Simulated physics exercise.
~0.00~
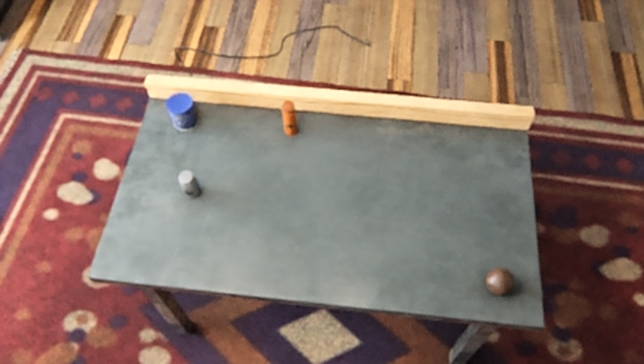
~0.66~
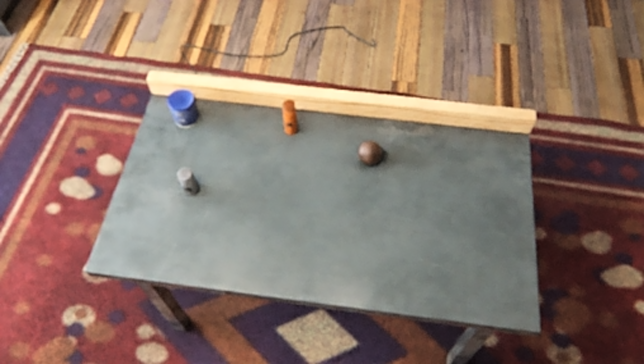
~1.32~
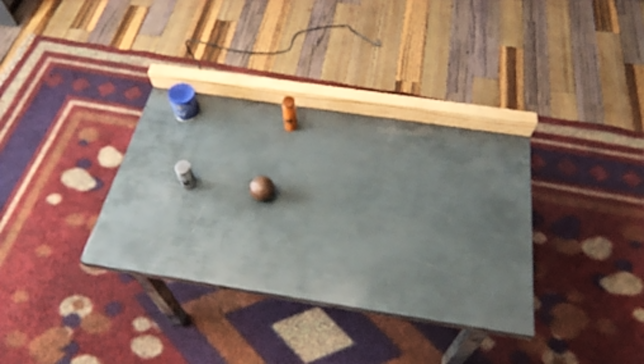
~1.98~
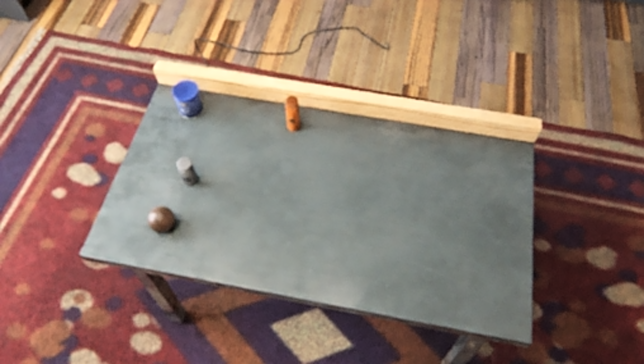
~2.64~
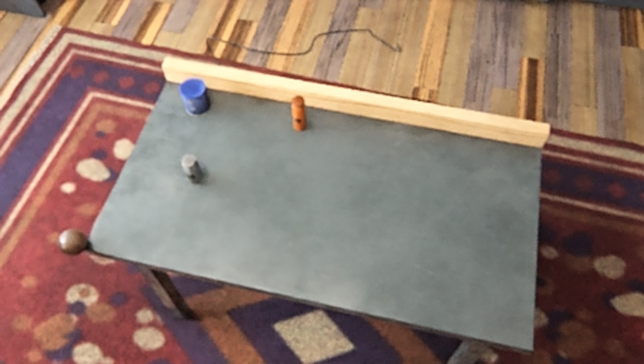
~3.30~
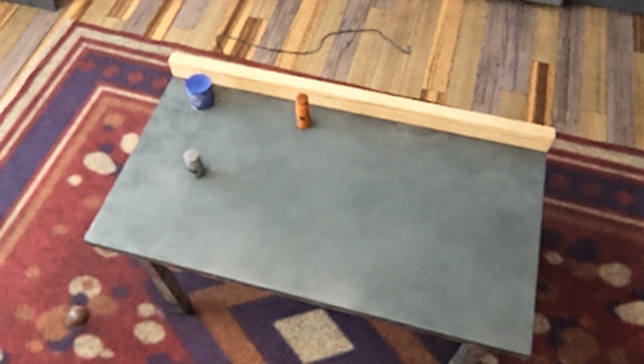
A dark grey-green table stands on a red and purple patterned rug beside a striped wooden floor, seen from above at a slight drift. A pale wooden strip runs along its far edge, with a blue tin near the far left corner, an orange shaker right of it and a grey shaker nearer on the left. A brown ball starts near the right front corner and moves left and away toward the strip. It then curves back toward the front, passing before the grey shaker, and leaves over the left edge. It ends on the rug, while the tin and both shakers stay standing in place.
